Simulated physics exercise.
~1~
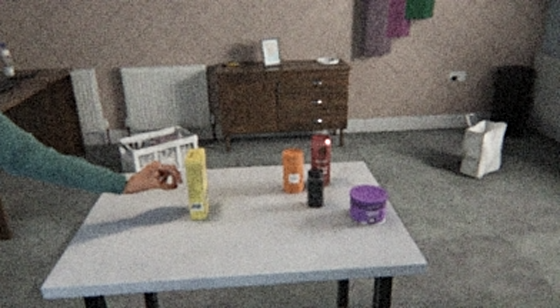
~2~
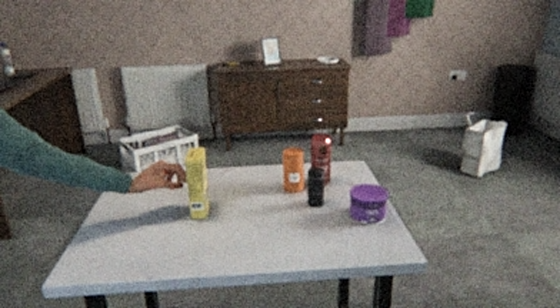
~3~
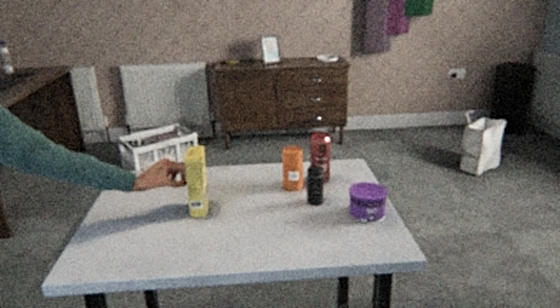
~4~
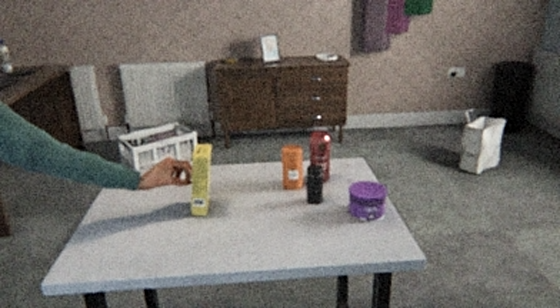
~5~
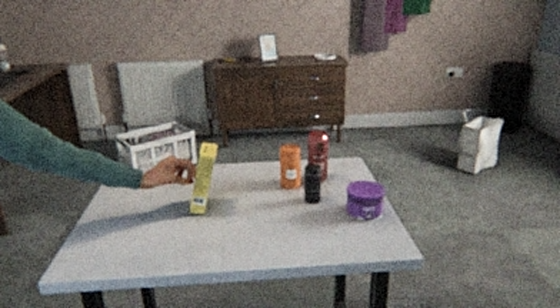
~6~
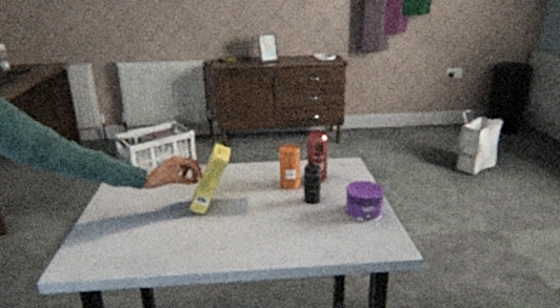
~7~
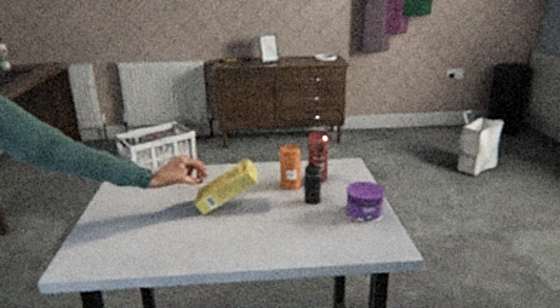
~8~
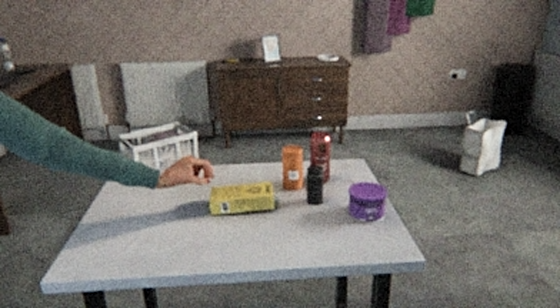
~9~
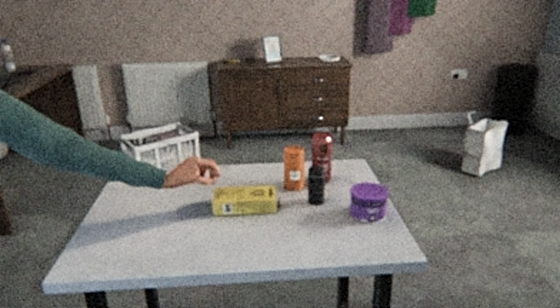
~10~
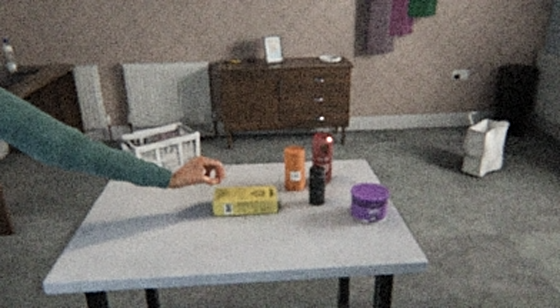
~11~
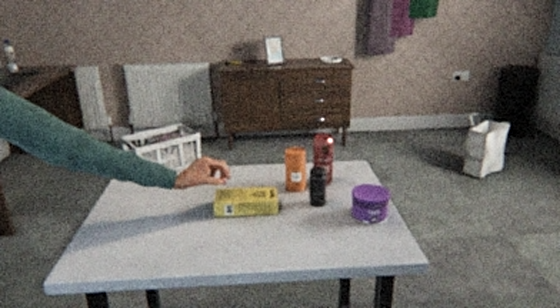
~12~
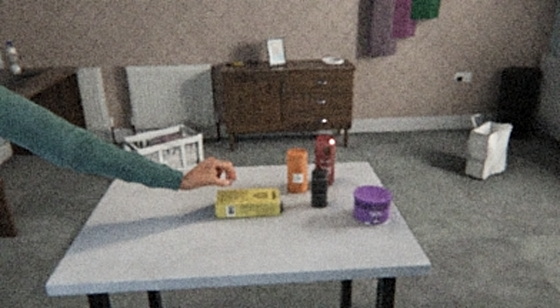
In a carpeted room with a wooden sideboard against the far wall, a slightly swaying camera looks across a pale table from the front. A tall yellow packet stands towards the left, with an orange jar, a small black container and a red can grouped right of centre and a purple tub further right. A hand in a green sleeve reaches in from the left and pushes the upper part of the packet to the right. The packet leans further and further, then topples onto its side. The hand hovers just behind it, and the packet lies still while the other things remain standing.
